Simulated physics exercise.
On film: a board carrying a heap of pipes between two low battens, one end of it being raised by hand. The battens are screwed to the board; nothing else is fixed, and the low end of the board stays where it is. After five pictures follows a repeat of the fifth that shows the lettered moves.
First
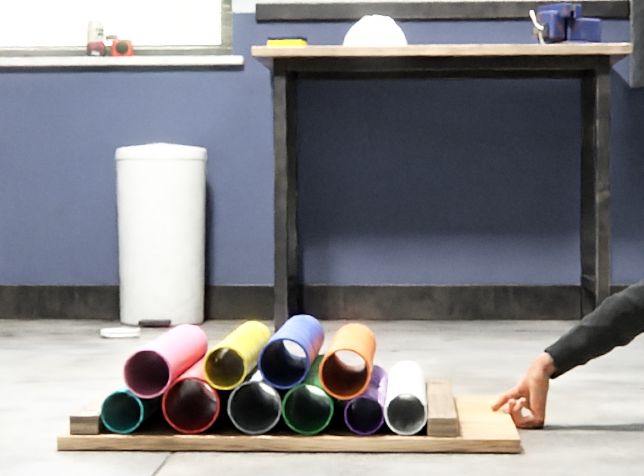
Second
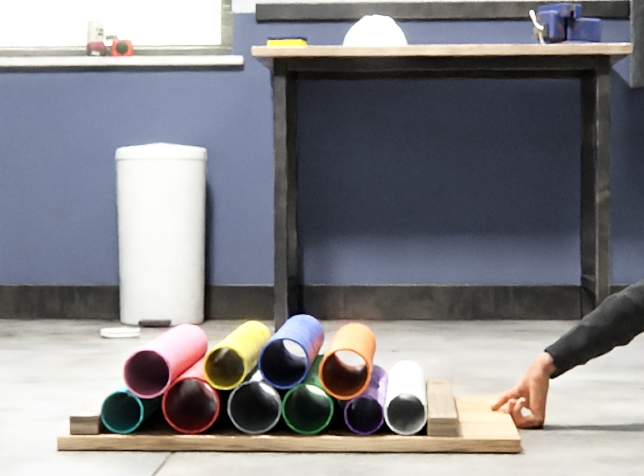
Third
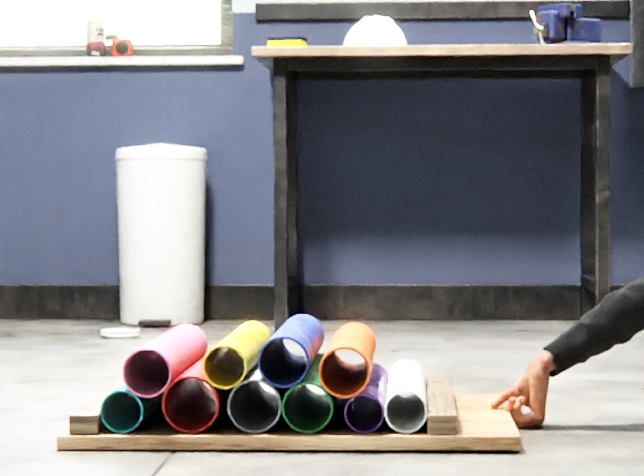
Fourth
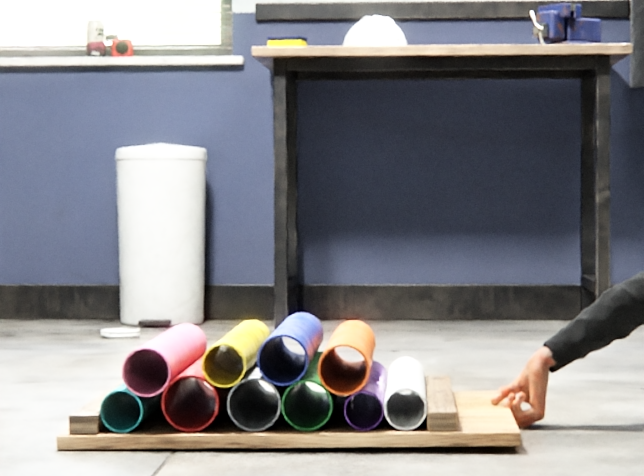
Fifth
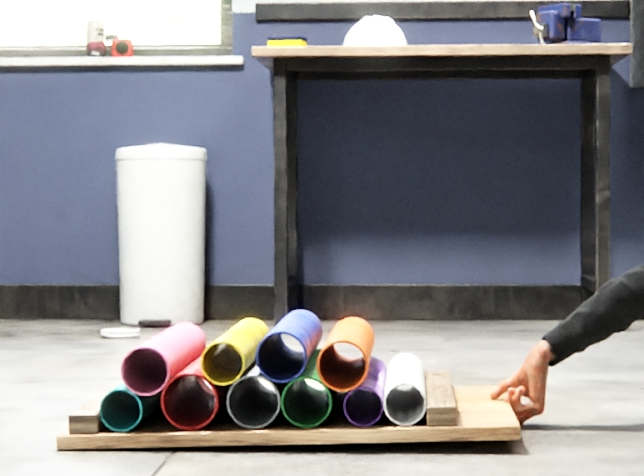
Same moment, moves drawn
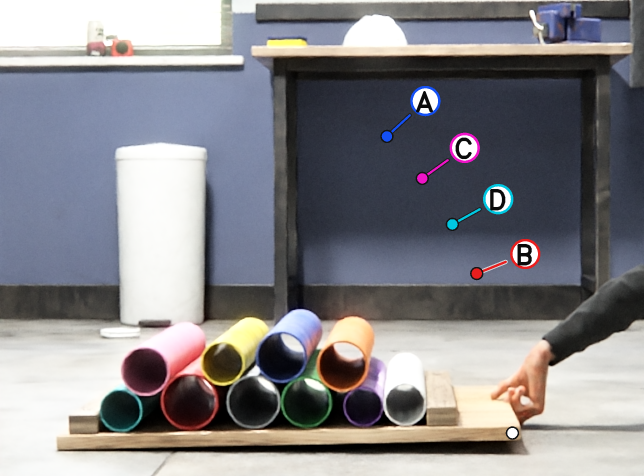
In a room with a blue wall, a stack of colourful pipes sat on a wooden board on the floor, and a hand at the right slowly lifted that end very slightly.
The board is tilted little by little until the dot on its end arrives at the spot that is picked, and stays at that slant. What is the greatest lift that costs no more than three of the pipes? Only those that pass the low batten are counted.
Up to C.
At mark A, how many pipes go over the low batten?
The count is four.
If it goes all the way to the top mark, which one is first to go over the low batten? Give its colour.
First is the pink one.
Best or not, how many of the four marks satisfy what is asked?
The number is three.
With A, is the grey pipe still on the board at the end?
The grey pipe: Yes.
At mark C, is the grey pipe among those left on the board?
Yes.
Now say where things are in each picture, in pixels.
In the first picture, pink pipe (147, 373); yellow pipe (225, 367); blue pipe (284, 363).
In the second picture, blue pipe (284, 363); board (298, 412).
In the third picture, board (298, 411); purple pipe (365, 413); white pipe (406, 411); yellow pipe (224, 367).
In the fourth picture, board (298, 408); turquoise pipe (121, 411); red pipe (190, 403).
In the fifth picture, board (298, 406); turquoise pipe (121, 410); red pipe (190, 401).
On the copy, A at (387, 137); B at (477, 274); C at (422, 178); D at (452, 224); the white dot at (512, 433).
On C. First, board at 20°.
Then, board at 36°.
Finally, board at 36°, three over the low batten (pink, yellow, blue).
By contrast, A four over the low batten (orange, pink, yellow, blue); B one over the low batten (pink); D one over the low batten (pink).
